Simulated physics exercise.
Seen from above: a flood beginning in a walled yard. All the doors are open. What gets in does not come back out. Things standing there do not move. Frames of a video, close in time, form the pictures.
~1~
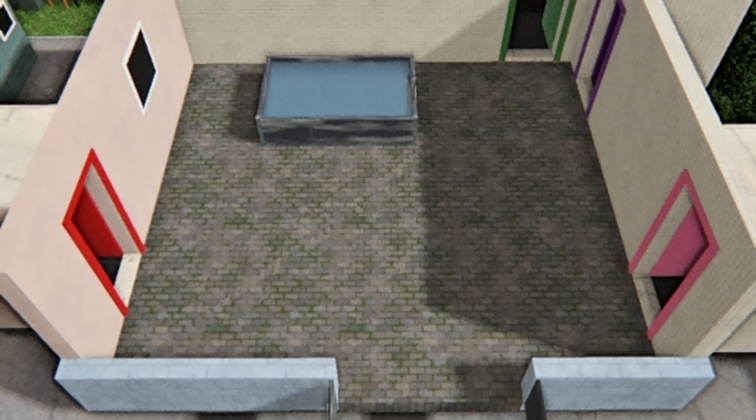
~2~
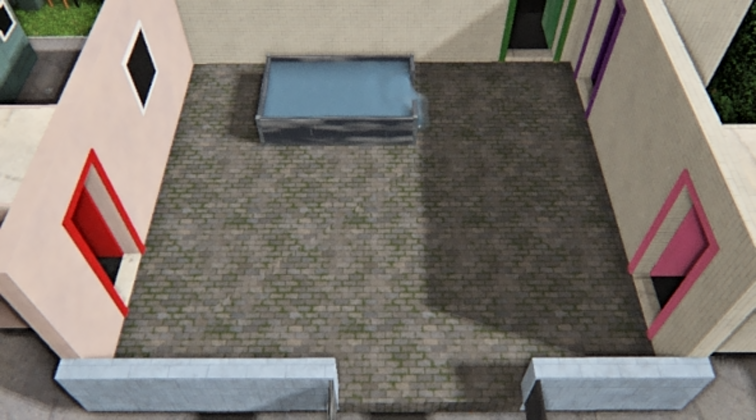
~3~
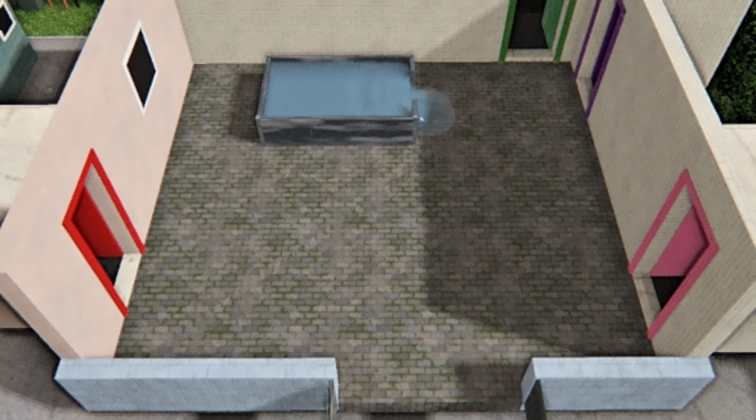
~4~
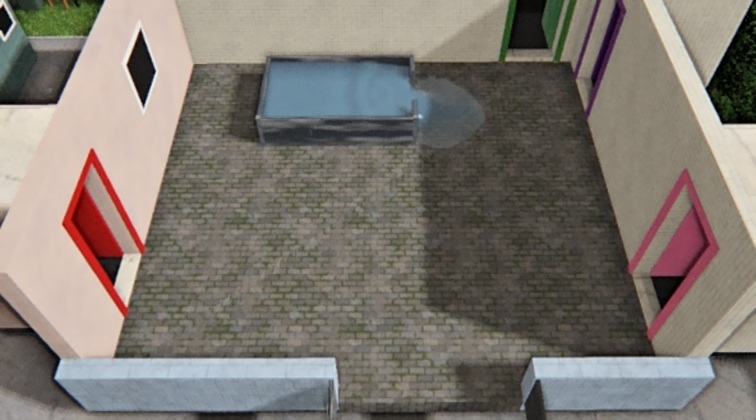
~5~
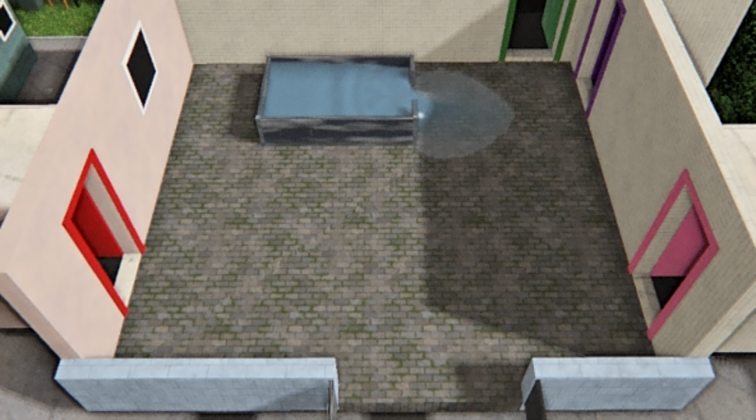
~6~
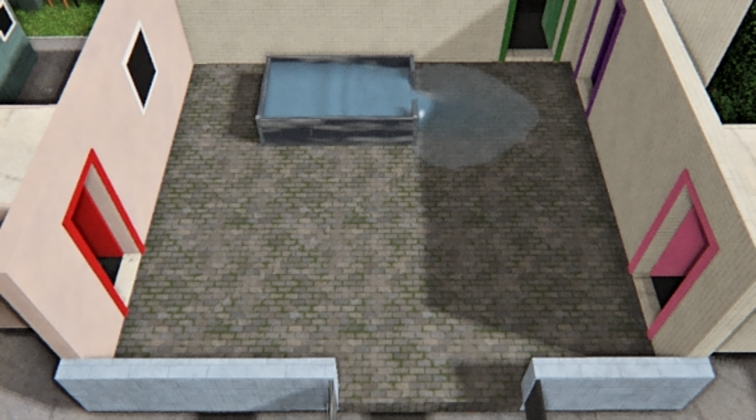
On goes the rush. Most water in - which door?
Purple door.
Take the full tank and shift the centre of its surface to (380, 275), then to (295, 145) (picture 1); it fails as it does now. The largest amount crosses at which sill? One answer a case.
First the pink door, then the pink-painted one.
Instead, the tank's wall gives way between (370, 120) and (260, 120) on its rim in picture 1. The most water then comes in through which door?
I'd go with the red-painted one.
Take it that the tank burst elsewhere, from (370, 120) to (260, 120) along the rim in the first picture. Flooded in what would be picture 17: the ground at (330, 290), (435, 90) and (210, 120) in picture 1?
Soaked, untouched, untouched.
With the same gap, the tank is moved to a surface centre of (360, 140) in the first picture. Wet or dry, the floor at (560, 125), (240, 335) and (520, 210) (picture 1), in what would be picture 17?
In order: Reached, unreached, reached.
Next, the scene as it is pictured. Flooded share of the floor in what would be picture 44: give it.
The answer is around 45 per cent.
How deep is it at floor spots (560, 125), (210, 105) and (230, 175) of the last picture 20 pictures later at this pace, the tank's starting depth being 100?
Approx. values, in order: 25 %, 0 %, 0 %.
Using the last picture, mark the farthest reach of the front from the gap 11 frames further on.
At roughly (625, 251).
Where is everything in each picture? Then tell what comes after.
In the first picture, the water tank at (339, 89) is whole and still.
In the second picture, the front is at (419, 129), out from the gap at (411, 105).
In the third picture, the front is at (450, 121), out from the gap at (411, 105).
In the fourth picture, water pours out at (411, 105) and has run to (481, 118).
In the fifth picture, water pours out at (411, 104) and has run to (509, 118).
In the sixth picture, the front is at (534, 120), out from the gap at (411, 104).
A moment on, water covers 20 % of the floor; red door not reached, pink door not reached, purple door wet at the sill, nothing in, green door wet at the sill, nothing in.
Next, water covers 25 % of the floor; red door not reached, pink door not reached, purple door some in, green door wet at the sill, nothing in.
Then, water covers 30 % of the floor; red door not reached, pink door wet at the sill, nothing in, purple door a lot in, green door a trickle in.
Later, water covers 45 % of the floor; red door not reached, pink door a trickle in, purple door a lot in, green door some in.
In the end, water covers 65 % of the floor; red door not reached, pink door some in, purple door a lot in, green door some in; the purple door has let in the most.
